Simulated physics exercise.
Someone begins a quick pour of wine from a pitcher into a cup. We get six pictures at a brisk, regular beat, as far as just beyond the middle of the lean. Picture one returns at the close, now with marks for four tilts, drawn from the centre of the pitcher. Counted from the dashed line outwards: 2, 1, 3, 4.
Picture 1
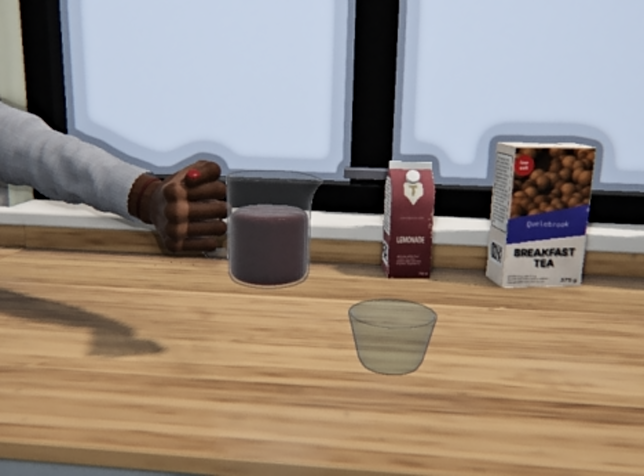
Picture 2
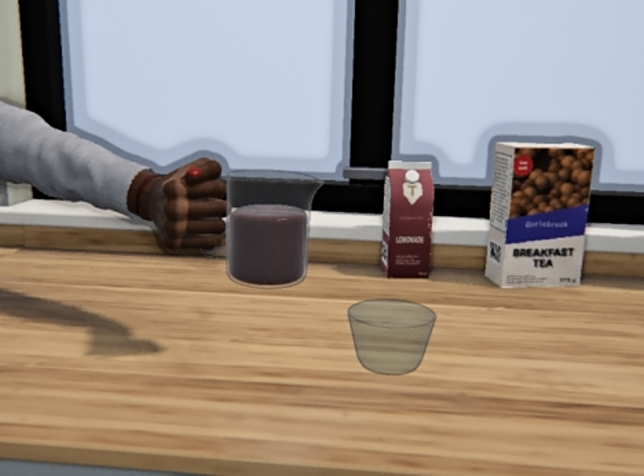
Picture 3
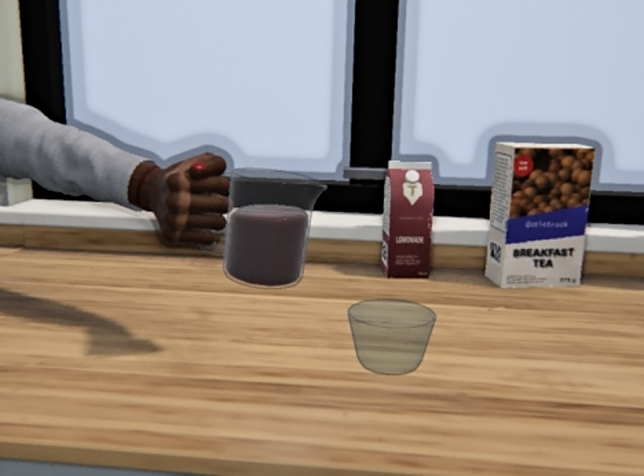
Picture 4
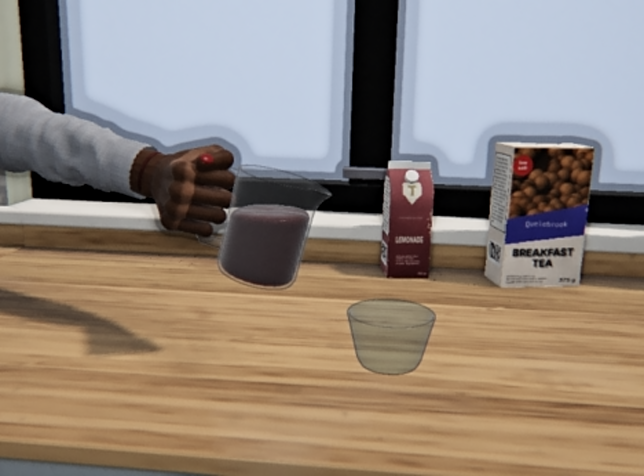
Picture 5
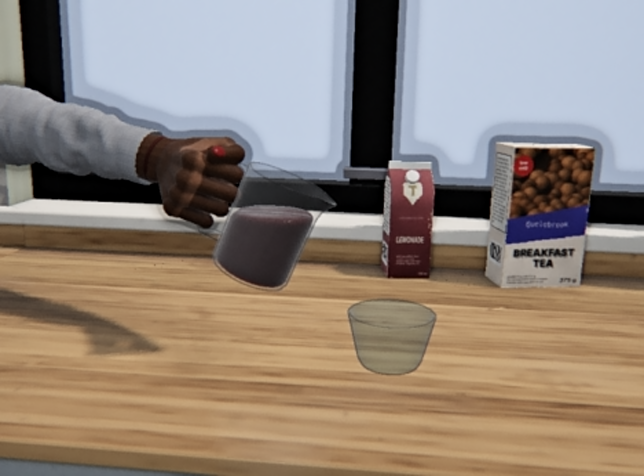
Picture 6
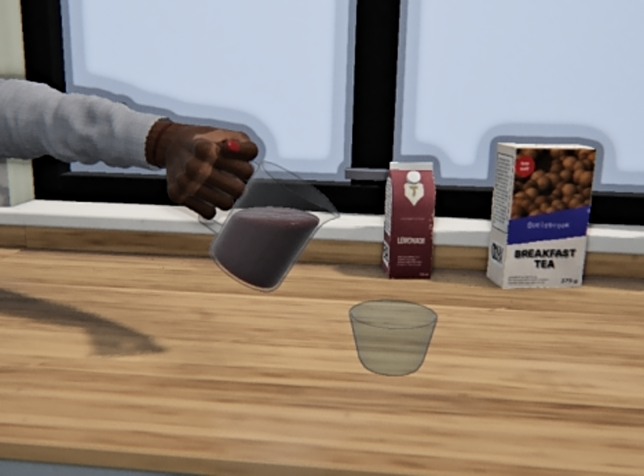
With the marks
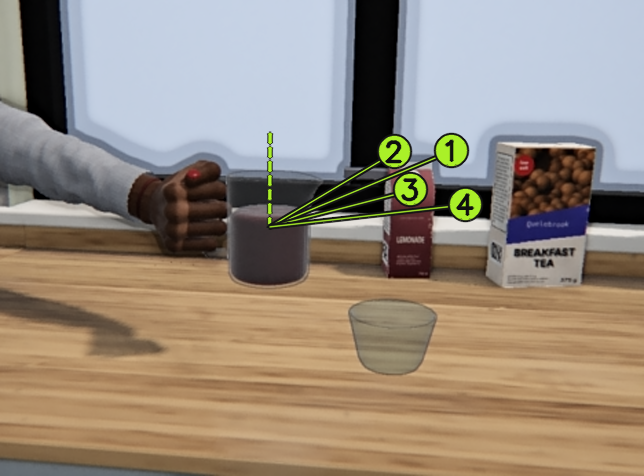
On a wooden counter by a window, a hand held a clear pitcher of dark purple drink still, then steadily tilted it to the right near a small cup, with nothing leaving it.
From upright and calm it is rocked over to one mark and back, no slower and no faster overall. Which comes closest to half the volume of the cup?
The answer is line 1.
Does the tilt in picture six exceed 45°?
No, it does not.
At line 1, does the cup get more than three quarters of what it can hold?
No.
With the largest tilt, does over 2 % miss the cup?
Yes, it does.
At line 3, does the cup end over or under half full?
Over.
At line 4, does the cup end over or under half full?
Over.
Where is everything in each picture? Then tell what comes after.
In the first frame, upright, lip at (321, 180); rim of the cup round (393, 312); nothing has left yet.
In the second frame, upright, lip at (321, 182); nothing has left yet.
In the third frame, tipped about 6°, lip at (325, 186); nothing has left yet.
In the fourth frame, tipped about 14°, lip at (329, 194); nothing has left yet.
In the fifth frame, tipped about 22°, lip at (334, 204); nothing has left yet.
In the sixth frame, tipped about 31°, lip at (339, 216); nothing has left yet.
On the marked copy, 1 at (436, 157); 2 at (380, 160); 3 at (394, 194); 4 at (448, 206).
Choosing 1, the cup ends with about 49 % of what it can hold; 3 % of the wine is spilt.
Choosing 2, the cup ends with about 27 % of what it can hold.
Choosing 3, the cup ends with about 76 % of what it can hold.
Choosing 4, the cup ends with about 82 % of what it can hold; 14 % of the wine is spilt.
